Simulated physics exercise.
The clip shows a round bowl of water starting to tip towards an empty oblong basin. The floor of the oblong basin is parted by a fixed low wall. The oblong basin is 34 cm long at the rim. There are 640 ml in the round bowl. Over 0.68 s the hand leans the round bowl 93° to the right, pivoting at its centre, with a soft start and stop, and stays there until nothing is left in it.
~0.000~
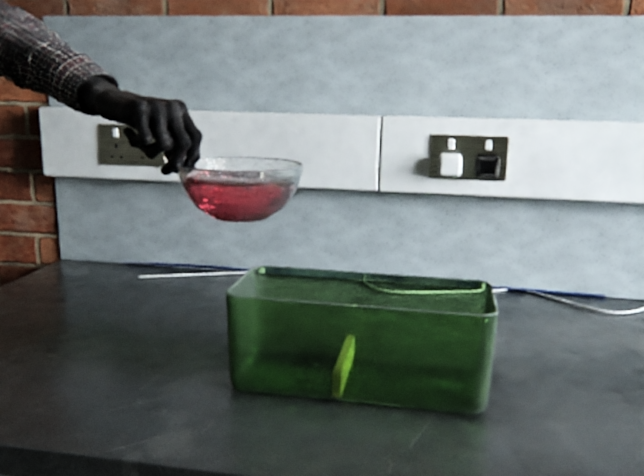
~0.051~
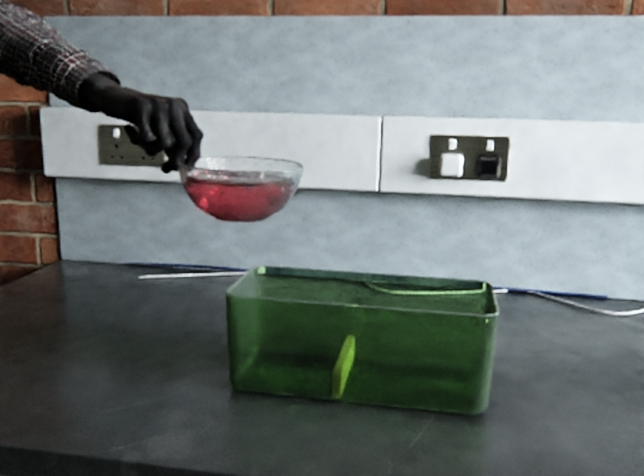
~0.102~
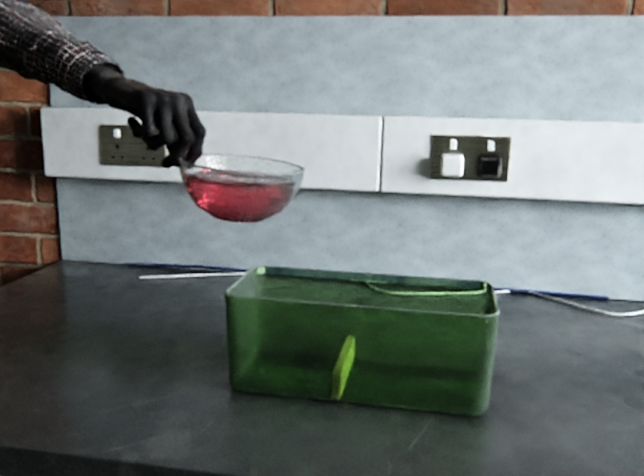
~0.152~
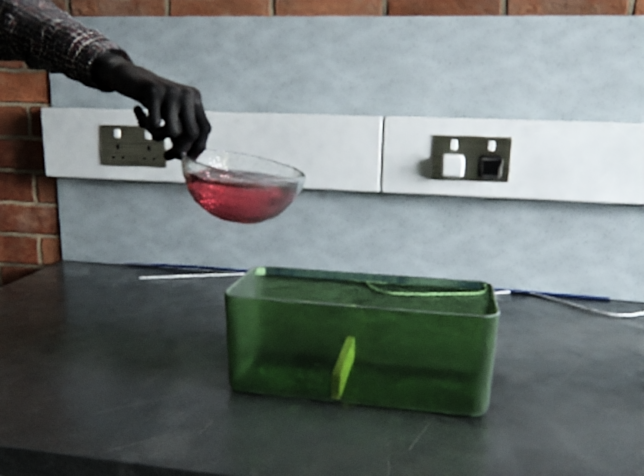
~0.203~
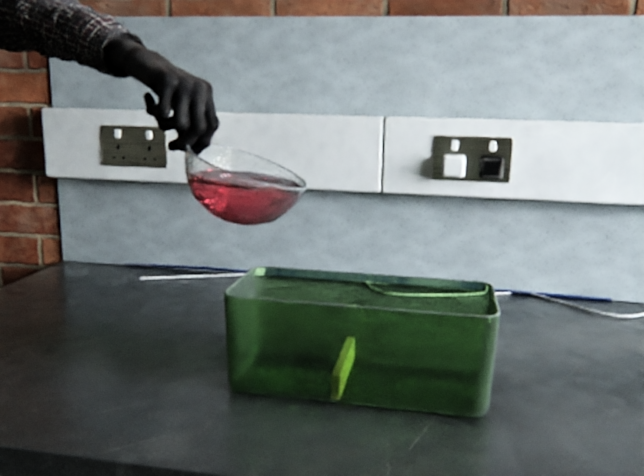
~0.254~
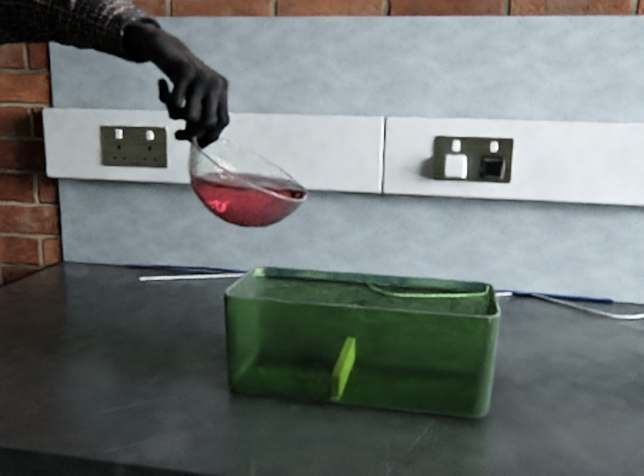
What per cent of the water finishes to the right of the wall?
Roughly 42 per cent is past the wall.
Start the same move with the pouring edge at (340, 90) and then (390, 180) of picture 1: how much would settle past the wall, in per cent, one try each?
First 85, then 85 per cent.
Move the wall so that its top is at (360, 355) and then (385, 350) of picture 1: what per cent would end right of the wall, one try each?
In turn about 15 and 10 per cent.
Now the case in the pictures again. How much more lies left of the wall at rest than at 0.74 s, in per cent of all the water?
About 1 per cent.
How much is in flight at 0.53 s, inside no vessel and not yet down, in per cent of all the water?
Near 38 in a hundred.
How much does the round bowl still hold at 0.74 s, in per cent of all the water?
Some 1 per cent.
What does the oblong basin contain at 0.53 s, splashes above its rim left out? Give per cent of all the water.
Near 42 in a hundred.
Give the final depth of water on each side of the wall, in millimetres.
Some 20 mm on the left and 10 mm on the right.
After 0.53 s the tilt is 83° and 21 per cent is still to pour, 22 is left of the wall and 20 right of it.
After 0.74 s the tilt is 93° and 1 per cent is still to pour, 56 is left of the wall and 39 right of it.
After 0.95 s the tilt is 93° and 0 per cent is still to pour, 58 is left of the wall and 41 right of it.
After 1.18 s the tilt is 93° and 0 per cent is still to pour, 57 is left of the wall and 42 right of it.
In the end 57 per cent lies left of the wall, 42 right of it and 1 outside.
